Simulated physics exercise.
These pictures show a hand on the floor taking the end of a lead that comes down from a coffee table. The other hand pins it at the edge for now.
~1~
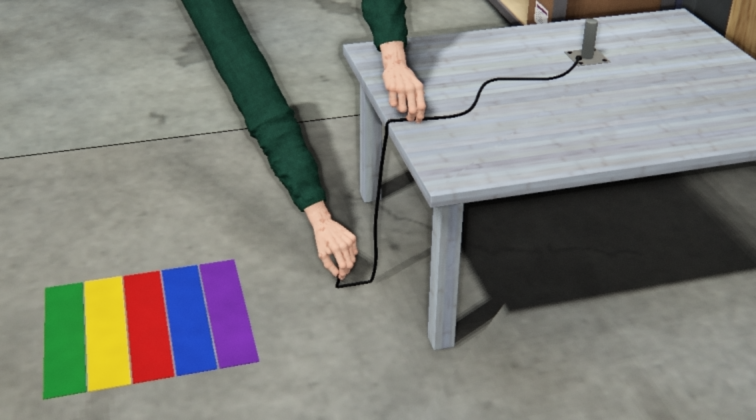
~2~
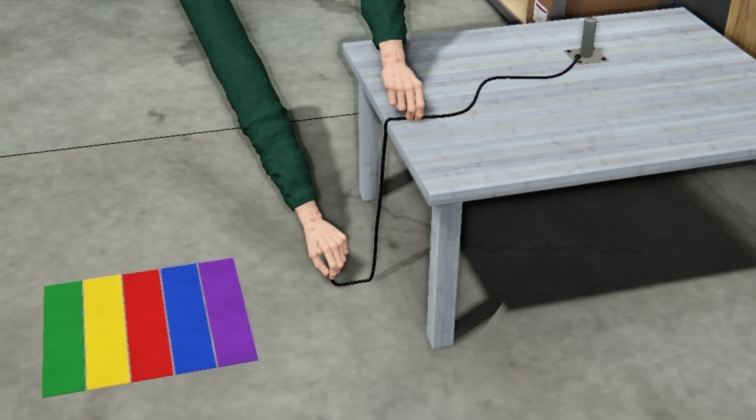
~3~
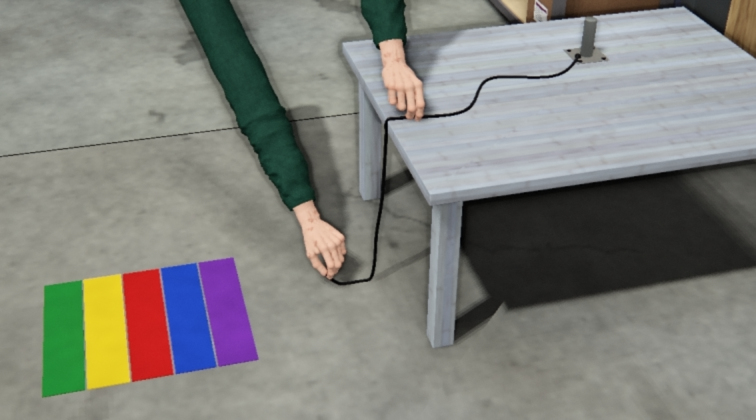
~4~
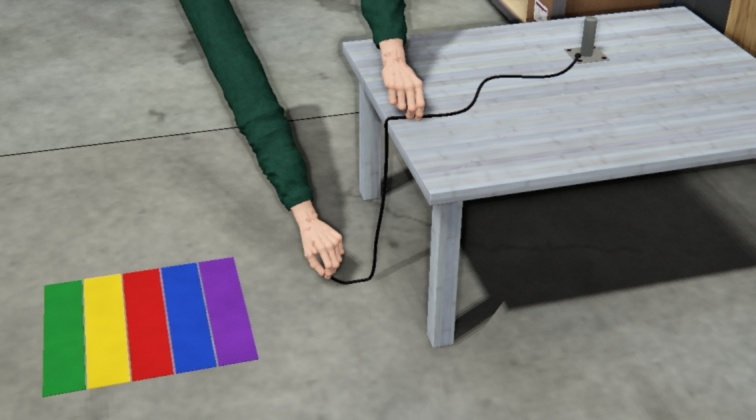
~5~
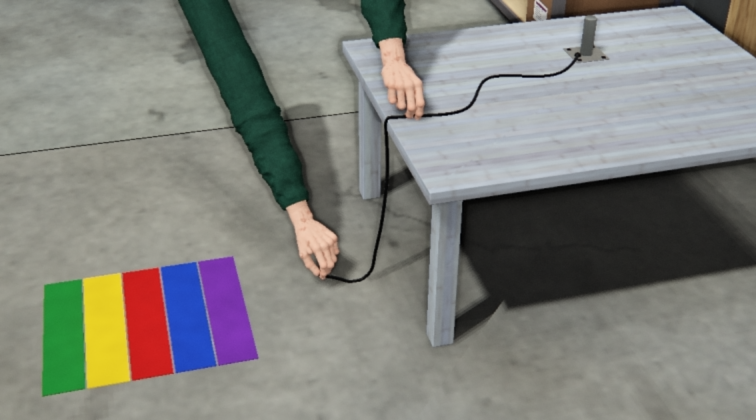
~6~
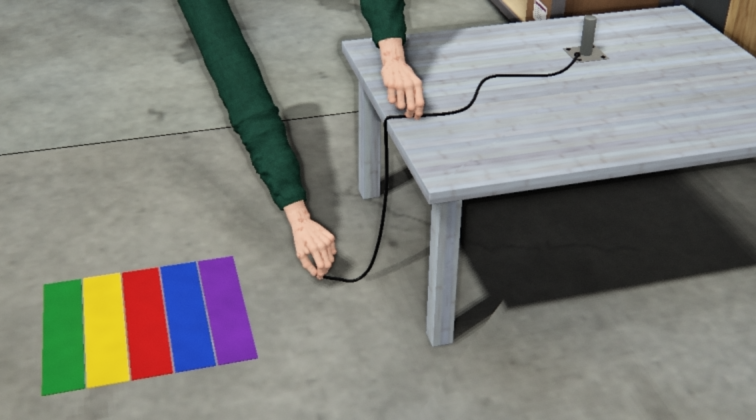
A hand on the floor drawing the end of a black lead slightly left, another hand pinning it at the table edge.
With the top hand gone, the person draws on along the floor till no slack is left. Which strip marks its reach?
It gets as far as the blue strip.
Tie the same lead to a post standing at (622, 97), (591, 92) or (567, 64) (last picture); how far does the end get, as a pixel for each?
The places are (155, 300), (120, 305) and (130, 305).
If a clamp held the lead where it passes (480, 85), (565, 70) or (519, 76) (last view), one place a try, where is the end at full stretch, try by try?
The places are (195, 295), (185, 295) and (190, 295).
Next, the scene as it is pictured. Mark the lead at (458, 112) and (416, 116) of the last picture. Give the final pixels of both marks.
They go to (410, 102) and to (374, 117).
Soon after, end near (247, 286); short of the strips.
Then, end near (203, 293); over blue.
At full stretch, end near (176, 297); over blue. The blue one.
